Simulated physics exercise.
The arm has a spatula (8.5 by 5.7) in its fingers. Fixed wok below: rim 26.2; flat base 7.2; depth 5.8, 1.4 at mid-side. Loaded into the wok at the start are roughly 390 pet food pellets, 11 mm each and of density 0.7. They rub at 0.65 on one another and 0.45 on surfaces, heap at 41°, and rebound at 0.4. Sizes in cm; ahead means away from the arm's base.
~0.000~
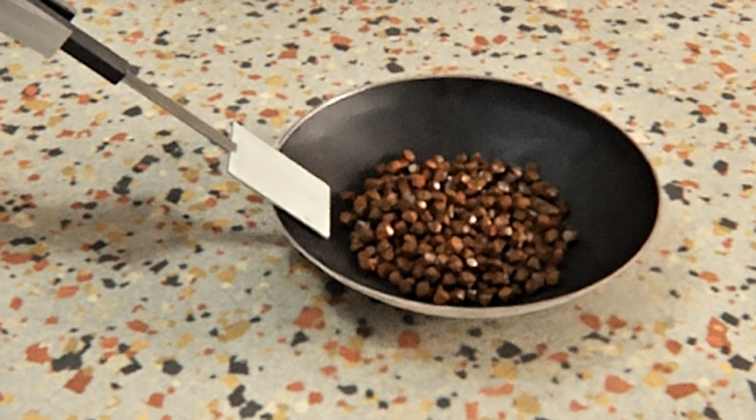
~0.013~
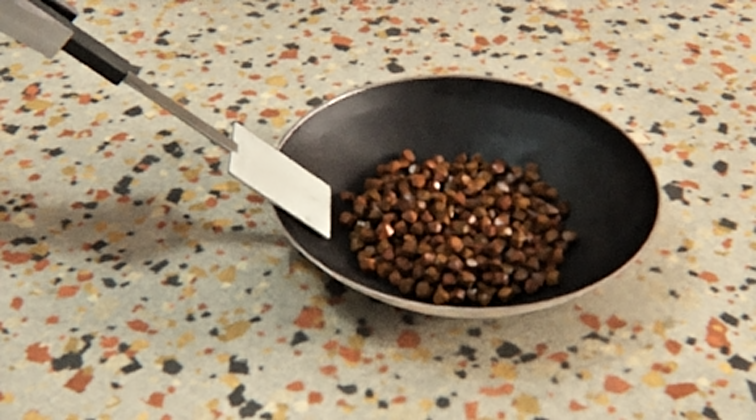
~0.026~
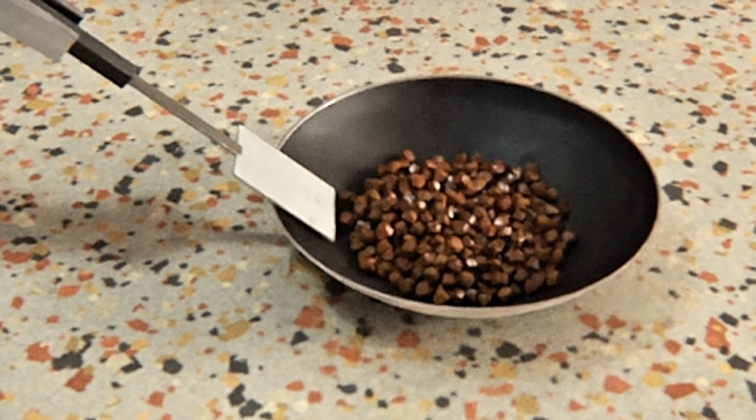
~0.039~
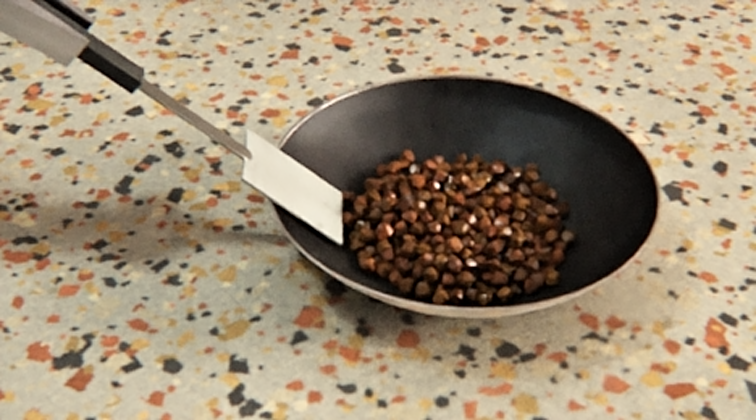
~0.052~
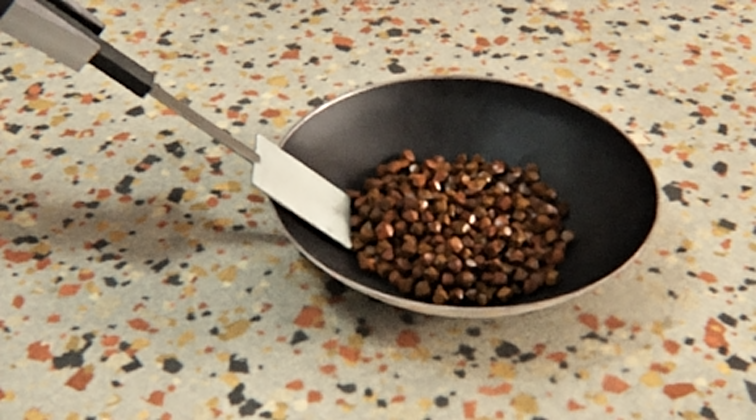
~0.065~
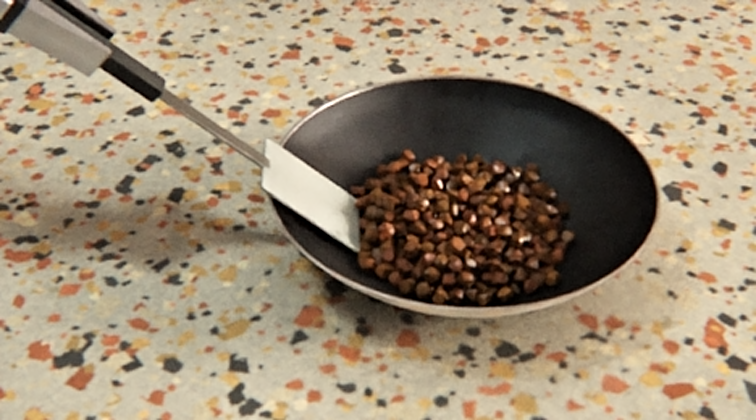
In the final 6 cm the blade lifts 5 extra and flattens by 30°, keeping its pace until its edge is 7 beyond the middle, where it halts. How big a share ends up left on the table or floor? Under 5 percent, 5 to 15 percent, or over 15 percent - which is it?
It is under 5 percent.
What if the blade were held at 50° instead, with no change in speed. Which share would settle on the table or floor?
I'd put it at about 0 per cent.
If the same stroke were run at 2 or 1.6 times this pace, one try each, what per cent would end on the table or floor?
Around 10 per cent and around 5 per cent.
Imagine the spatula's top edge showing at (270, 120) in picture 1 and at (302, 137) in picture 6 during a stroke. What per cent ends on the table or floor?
It comes to something like 0 %, give or take.
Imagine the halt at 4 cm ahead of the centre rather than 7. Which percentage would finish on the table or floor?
That would be something like 0 in a hundred.
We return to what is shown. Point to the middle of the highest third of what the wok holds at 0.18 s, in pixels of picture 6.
I'd point to about (508, 211).
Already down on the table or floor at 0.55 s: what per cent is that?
Some 2 per cent of the load.
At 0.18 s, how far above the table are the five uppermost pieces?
Somewhere near 4 cm, I'd say.
After 0.18 s, sloping 41°, highest piece 4 above the table; 394 in the wok.
After 0.29 s, sloping 29°, highest piece 6 above the table; 394 in the wok.
After 0.55 s, sloping 11°, highest piece 7 above the table; 386 in the wok, 6 on the table or floor, 2 on the blade or in flight.
After 1.60 s, sloping 11°, highest piece 6 above the table; 386 in the wok, 8 on the table or floor.
In the end, 386 in the wok, 8 on the table or floor. That is 2 % on the table or floor.
